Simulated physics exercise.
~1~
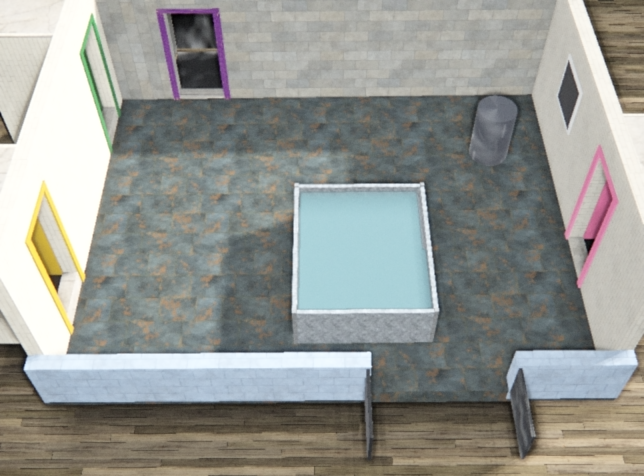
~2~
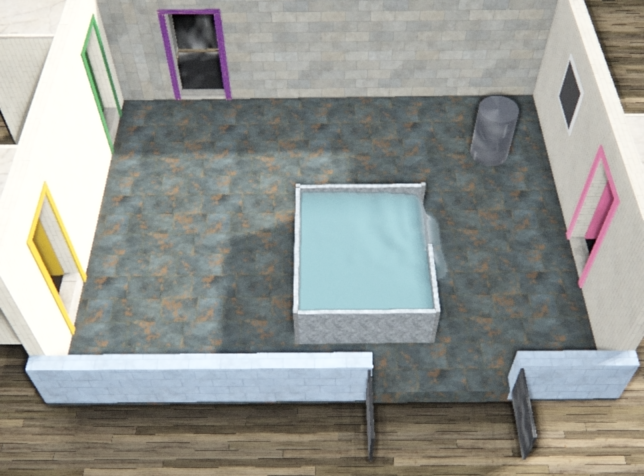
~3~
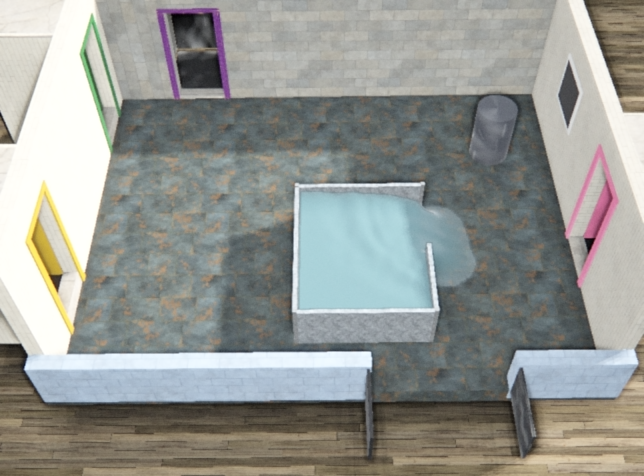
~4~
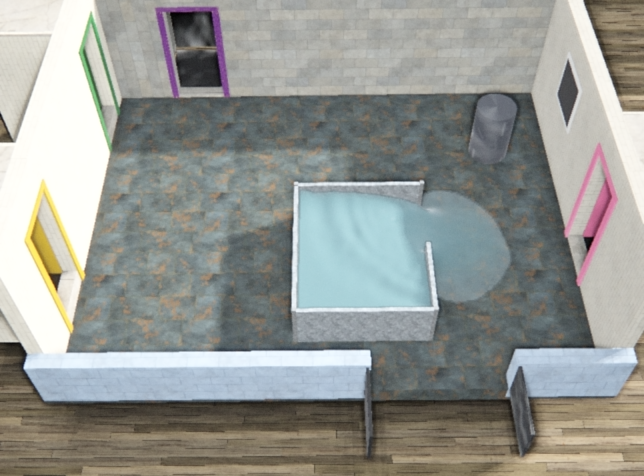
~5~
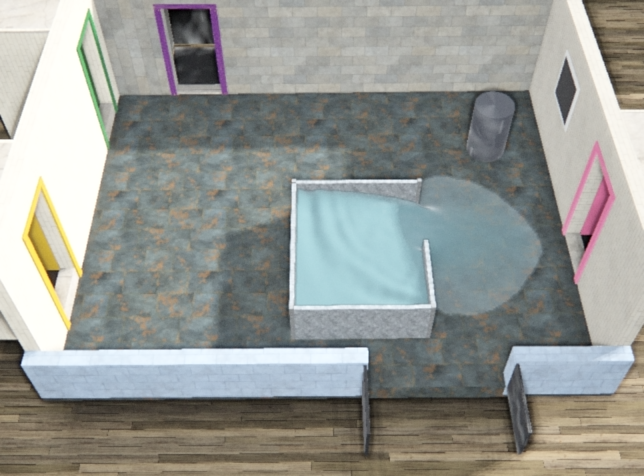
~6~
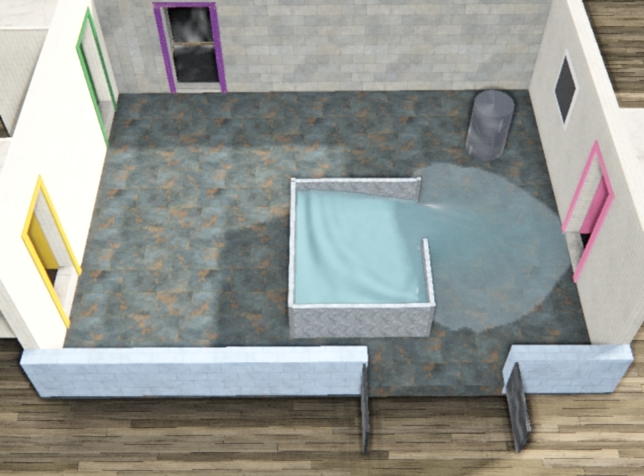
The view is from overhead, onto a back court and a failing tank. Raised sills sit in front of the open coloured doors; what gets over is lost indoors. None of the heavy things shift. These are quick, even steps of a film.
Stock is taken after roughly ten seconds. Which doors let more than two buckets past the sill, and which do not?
Here is the split: The pink door lets more through; the purple door keeps it to two or fewer; the green door keeps it to two or fewer; the yellow door keeps it to two or fewer.
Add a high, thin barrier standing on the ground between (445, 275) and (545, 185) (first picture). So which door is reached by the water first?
The door marked pink is first.
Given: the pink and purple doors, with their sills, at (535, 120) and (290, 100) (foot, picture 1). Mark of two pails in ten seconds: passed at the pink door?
As I see it, the pink door comes in higher.
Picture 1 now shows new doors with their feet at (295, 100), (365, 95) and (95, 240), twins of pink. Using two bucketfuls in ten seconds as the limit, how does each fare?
Falls short; falls short; falls short.
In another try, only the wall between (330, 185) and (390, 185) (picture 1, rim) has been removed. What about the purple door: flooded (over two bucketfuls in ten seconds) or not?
Purple exceeds the limit.
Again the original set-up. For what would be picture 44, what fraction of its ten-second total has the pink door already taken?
Around 90 percent.
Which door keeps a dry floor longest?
It's the yellow door.
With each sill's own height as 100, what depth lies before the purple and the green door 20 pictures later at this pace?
I'd say around 0 and 0 in a hundred.
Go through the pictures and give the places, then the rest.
The first picture shows the tank at (362, 247) is whole and still.
In the second picture, water pours out at (422, 235) and has run to a hidden place.
In the third picture, water pours out at (421, 237) and has run to (468, 272).
In the fourth picture, the front is at (505, 262), out from the gap at (420, 236).
In the fifth picture, the front is at (537, 253), out from the gap at (417, 234).
In the sixth picture, the front is at (569, 255), out from the gap at (417, 233).
A moment on, water covers 20 % of the floor; the pink door far over two buckets in, the purple door not reached, the green door not reached, the yellow door not reached.
Next, water covers 25 % of the floor; the pink door far over two buckets in, the purple door not reached, the green door not reached, the yellow door not reached.
Then, water covers 35 % of the floor; the pink door far over two buckets in, the purple door not reached, the green door not reached, the yellow door not reached.
Later, water covers 75 % of the floor; the pink door far over two buckets in, the purple door wet at the sill, nothing in, the green door not reached, the yellow door not reached.
In the end, water covers 95 % of the floor; the pink door far over two buckets in, the purple door wet at the sill, nothing in, the green door wet at the sill, nothing in, the yellow door wet at the sill, nothing in.
